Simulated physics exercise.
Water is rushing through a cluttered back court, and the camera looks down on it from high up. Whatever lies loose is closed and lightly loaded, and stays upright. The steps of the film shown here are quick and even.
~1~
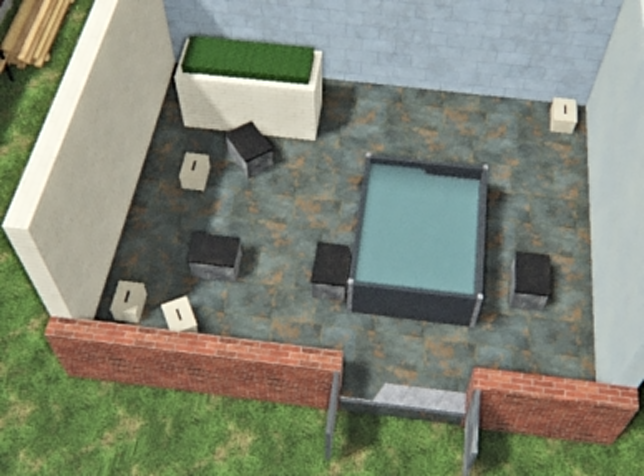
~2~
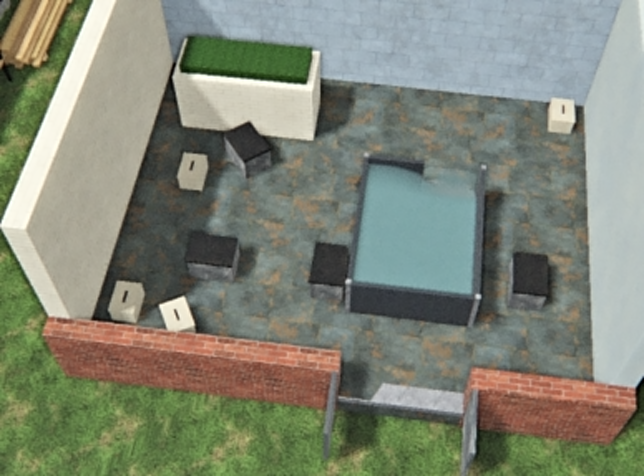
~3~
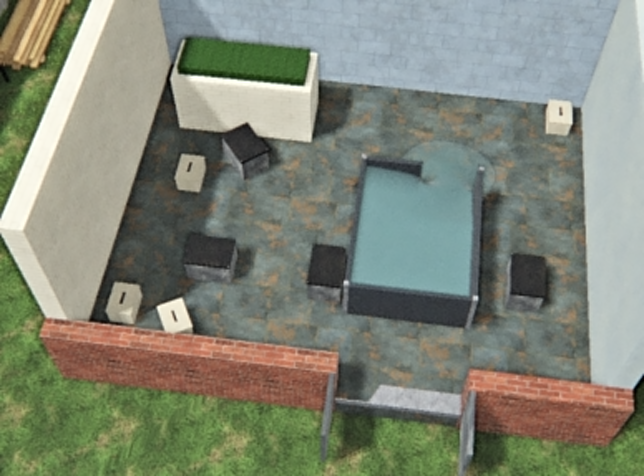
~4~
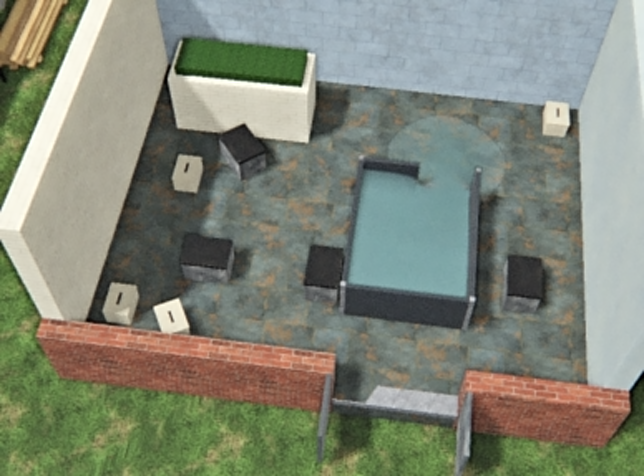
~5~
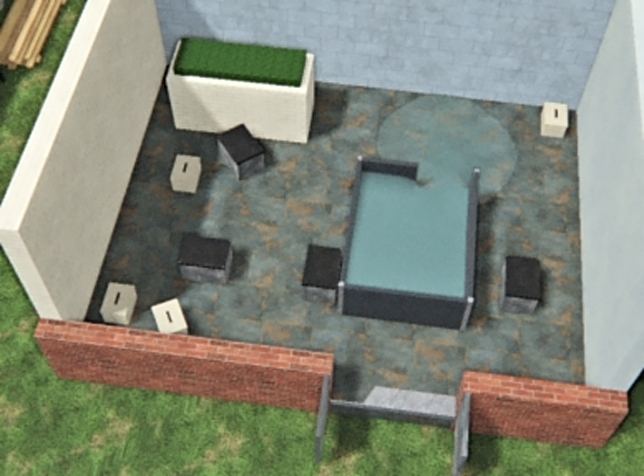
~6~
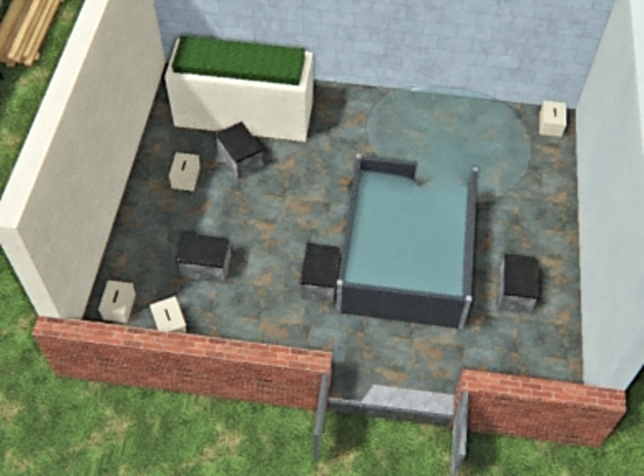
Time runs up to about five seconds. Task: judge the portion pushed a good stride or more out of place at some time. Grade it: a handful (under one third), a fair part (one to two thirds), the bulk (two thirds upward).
A handful.
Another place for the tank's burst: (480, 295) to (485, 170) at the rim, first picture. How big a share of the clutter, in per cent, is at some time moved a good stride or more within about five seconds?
Roughly 40 %.
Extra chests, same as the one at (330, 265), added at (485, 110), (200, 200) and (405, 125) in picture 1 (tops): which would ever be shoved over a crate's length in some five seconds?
Shoved clear, stays put, stays put.
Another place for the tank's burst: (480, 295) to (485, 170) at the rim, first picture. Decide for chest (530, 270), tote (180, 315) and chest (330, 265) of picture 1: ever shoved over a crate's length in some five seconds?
Results in order: Cleared that distance / cleared that distance / stayed short.
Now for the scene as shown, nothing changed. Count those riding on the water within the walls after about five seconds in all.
It adds up to 0.
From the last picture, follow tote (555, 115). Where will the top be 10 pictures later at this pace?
I'd expect it around (550, 140).
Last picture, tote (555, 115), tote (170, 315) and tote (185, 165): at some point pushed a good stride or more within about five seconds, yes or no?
Working through them in turn, I get shoved clear, never that far off, then never that far off.
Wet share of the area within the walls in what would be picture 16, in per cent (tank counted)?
I'd estimate around 30 percent.
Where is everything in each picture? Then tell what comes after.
A tote at (565, 110), on the bottom; a tote at (194, 166), on the bottom; 0 of 8 have shifted, in the first frame.
A tote at (563, 110) rests on the ground; a tote at (192, 166), on the bottom; 0 of 8 have shifted, in the second frame.
A tote at (561, 112) rests on the ground; a tote at (190, 167), on the bottom; 0 of 8 have shifted, in the third frame.
A tote at (558, 113), on the bottom; a tote at (187, 168) rests on the ground; 0 of 8 have shifted, in the fourth frame.
A tote at (556, 114) rests on the ground; a tote at (185, 168), on the bottom; 0 of 8 have shifted, in the fifth frame.
A tote at (555, 113) rests on the ground; a tote at (184, 166) rests on the ground; 0 of 8 have shifted, in the sixth frame.
A moment on, 0 of 8 are well off their spots; 0 afloat.
Next, 1 of 8 are well off their spots; 1 afloat.
Later, 1 of 8 are well off their spots; 0 afloat.
In the end, 1 of 8 are well off their spots, and 1 have been at some point; 0 afloat.
